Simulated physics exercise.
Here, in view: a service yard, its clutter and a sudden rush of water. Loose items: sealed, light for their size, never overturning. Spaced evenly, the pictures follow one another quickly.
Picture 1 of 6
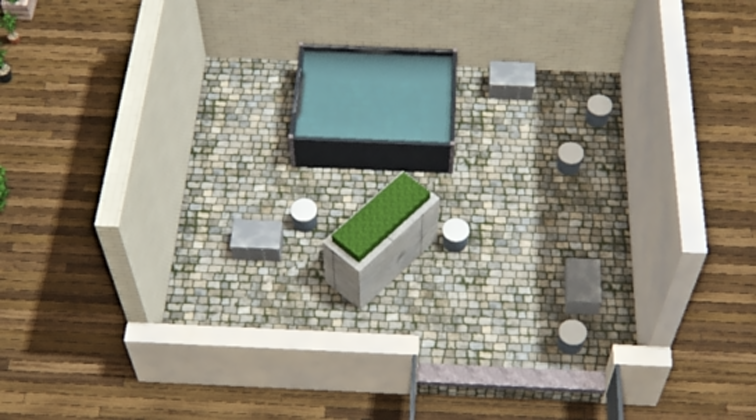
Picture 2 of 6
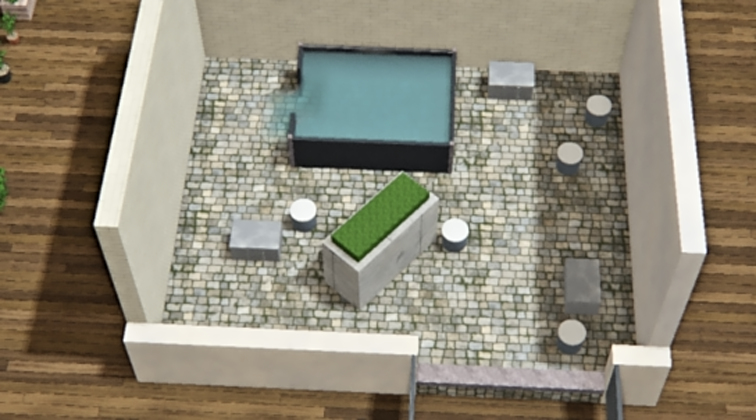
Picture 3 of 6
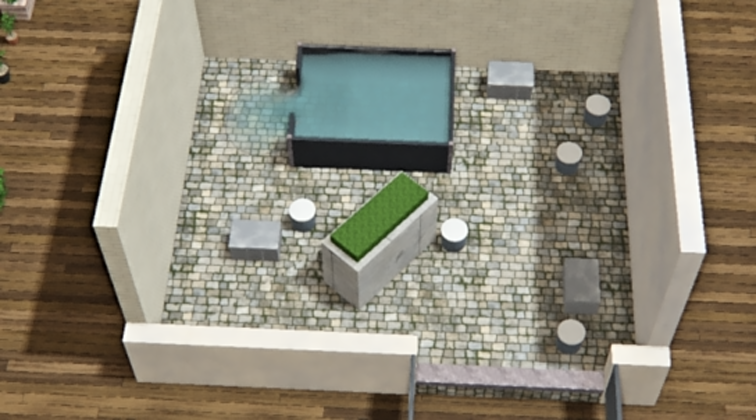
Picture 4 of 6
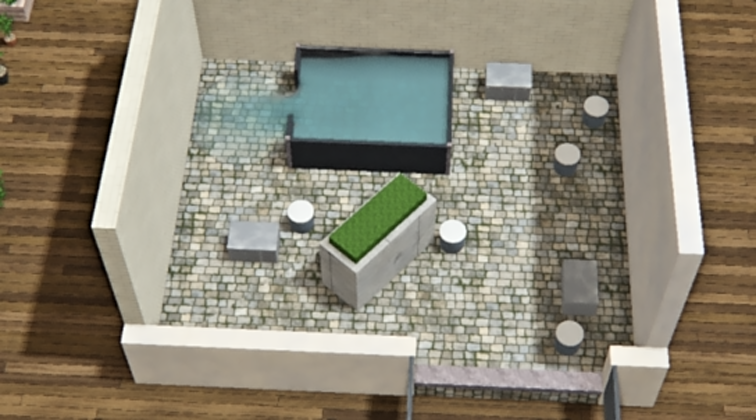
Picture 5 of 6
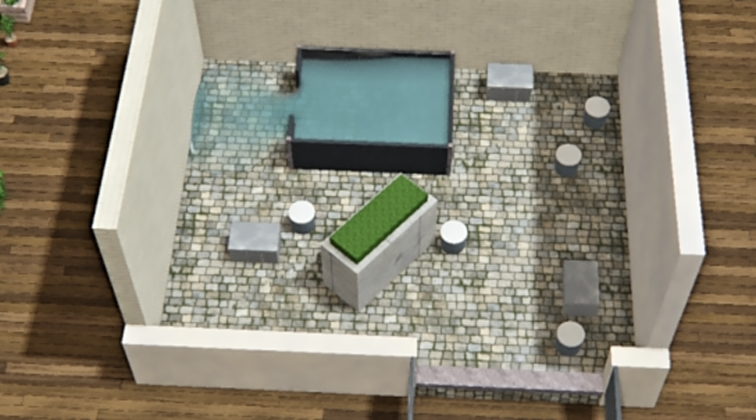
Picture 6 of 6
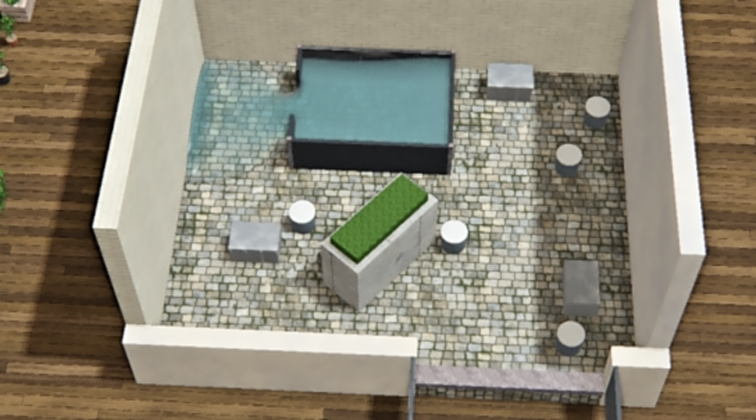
Walled stone-paved yard with water pouring from a dark tank's left side, spreading to the left wall while scattered blocks stay put.
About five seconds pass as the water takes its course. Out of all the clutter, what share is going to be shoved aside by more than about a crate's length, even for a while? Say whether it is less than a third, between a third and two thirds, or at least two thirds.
Lower than a third.
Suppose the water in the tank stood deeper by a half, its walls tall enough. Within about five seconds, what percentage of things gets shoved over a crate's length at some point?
50 per cent or so.
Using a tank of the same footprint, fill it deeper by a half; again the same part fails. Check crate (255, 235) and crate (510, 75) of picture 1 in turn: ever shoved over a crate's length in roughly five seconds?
Taking them in order, went the full length and then went the full length.
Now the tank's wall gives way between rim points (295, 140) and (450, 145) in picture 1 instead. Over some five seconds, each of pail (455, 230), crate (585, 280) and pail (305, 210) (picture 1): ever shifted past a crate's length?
Taking them in order, displaced that much, displaced that much, displaced that much.
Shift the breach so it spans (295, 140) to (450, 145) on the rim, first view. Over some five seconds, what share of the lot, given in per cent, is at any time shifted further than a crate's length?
I'd say around 60 per cent.
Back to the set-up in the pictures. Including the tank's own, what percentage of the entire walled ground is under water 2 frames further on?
My guess is around 20 per cent.
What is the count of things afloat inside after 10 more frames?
That number is 0.
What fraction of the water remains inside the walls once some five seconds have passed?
I'd put it close to 100 percent.
A moment on, 0 of 8 are well off their spots; 0 afloat.
Next, 0 of 8 are well off their spots; 0 afloat.
Later, 1 of 8 are well off their spots; 0 afloat.
In the end, 1 of 8 are well off their spots, and 1 have been at some point; 1 afloat.
